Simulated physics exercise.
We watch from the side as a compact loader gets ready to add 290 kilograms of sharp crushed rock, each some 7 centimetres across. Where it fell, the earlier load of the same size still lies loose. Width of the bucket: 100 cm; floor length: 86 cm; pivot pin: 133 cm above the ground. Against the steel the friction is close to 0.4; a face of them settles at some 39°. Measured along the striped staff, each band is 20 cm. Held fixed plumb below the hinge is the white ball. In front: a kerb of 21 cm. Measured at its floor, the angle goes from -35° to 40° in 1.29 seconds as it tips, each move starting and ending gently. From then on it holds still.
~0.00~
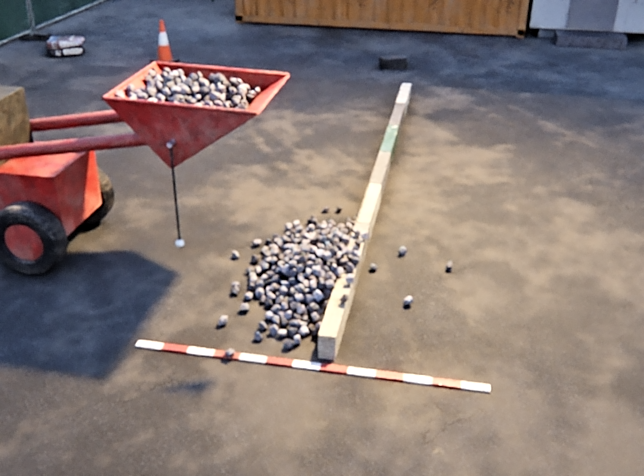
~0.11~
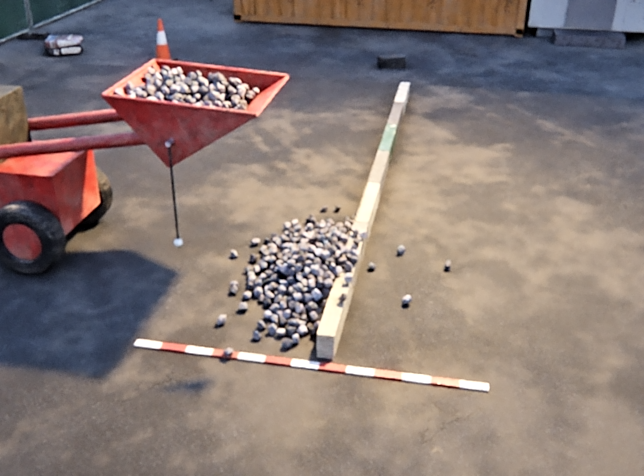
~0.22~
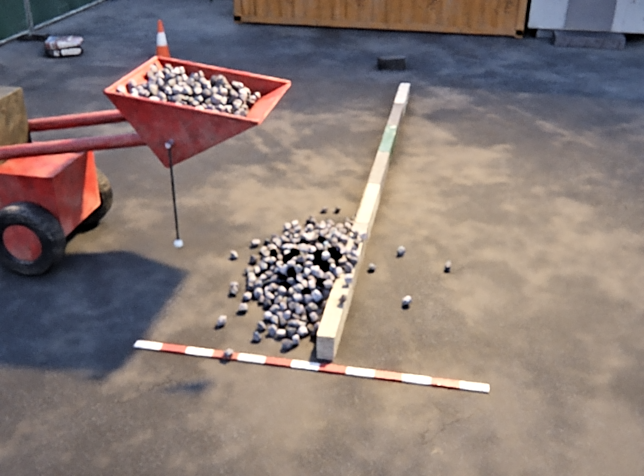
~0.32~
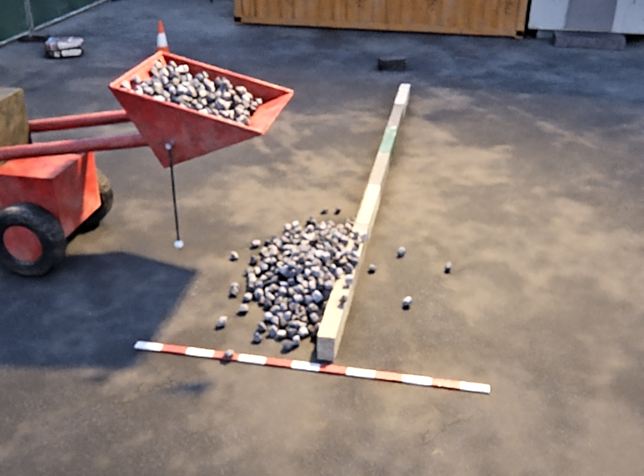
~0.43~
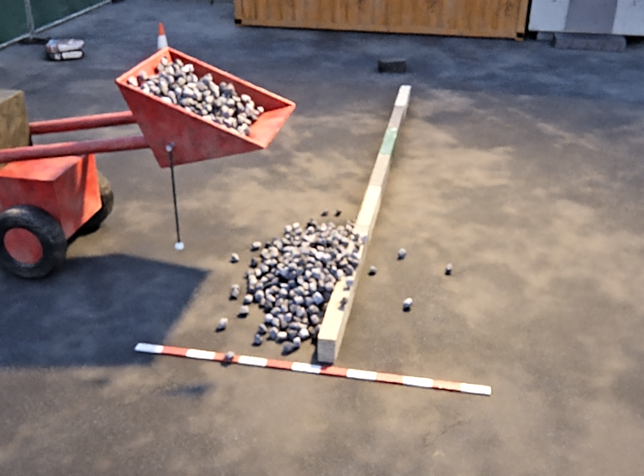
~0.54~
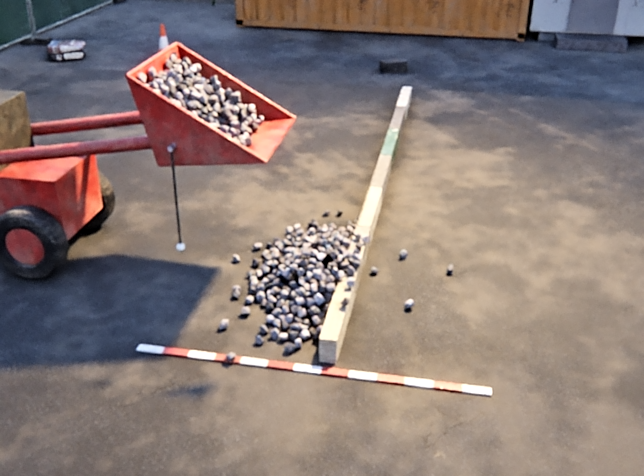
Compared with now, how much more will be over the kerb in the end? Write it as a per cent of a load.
Close to 0 parts in a hundred.
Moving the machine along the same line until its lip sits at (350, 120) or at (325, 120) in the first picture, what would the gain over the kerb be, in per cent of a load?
Roughly 95 per cent, then 65 per cent.
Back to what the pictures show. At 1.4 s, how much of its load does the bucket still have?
It keeps some 55 percent of its load.
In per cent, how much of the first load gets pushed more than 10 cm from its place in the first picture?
I'd put it at about 5 per cent.
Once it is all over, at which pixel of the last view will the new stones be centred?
(287, 259).
After 1.0 s the floor is at 28°; in per cent of one load, 99 in the bucket, 100 on this side of the kerb, 1 over the kerb; the foremost stones are at (383, 273).
After 1.4 s the floor is at 40°; in per cent of one load, 57 in the bucket, 142 on this side of the kerb, 1 over the kerb; the foremost stones are at (383, 273).
After 1.7 s the floor is at 40°; in per cent of one load, 10 in the bucket, 189 on this side of the kerb, 1 over the kerb; the foremost stones are at (383, 273).
After 4.3 s the floor is at 40°; in per cent of one load, 0 in the bucket, 199 on this side of the kerb, 1 over the kerb; the foremost stones are at (391, 275). Net gain over the kerb, 0.
